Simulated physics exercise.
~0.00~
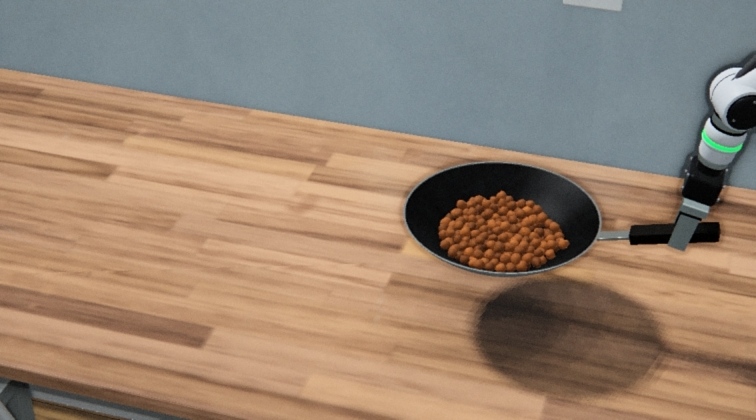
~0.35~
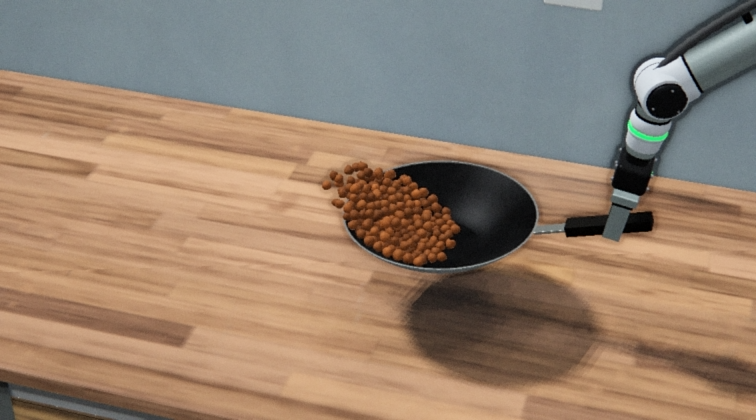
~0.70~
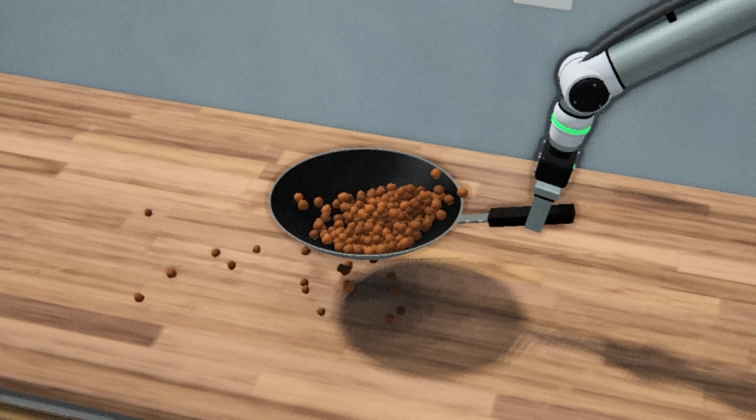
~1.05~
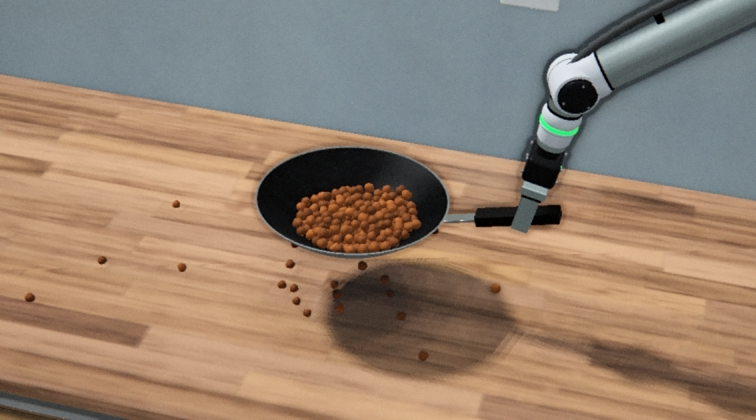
At first, a robot arm holds a black wok by its handle above a wooden table, with a heap of small round brown nuts inside. The arm carries the wok to the left, and the nuts crowd against its left side, some pushing up over the rim. As the wok moves farther left, a number of them drop onto the tabletop while the rest slide back to the right inside. The wok then shifts only slightly, and the nuts settle toward its middle. It ends with most still in the wok and a few scattered across the wood.
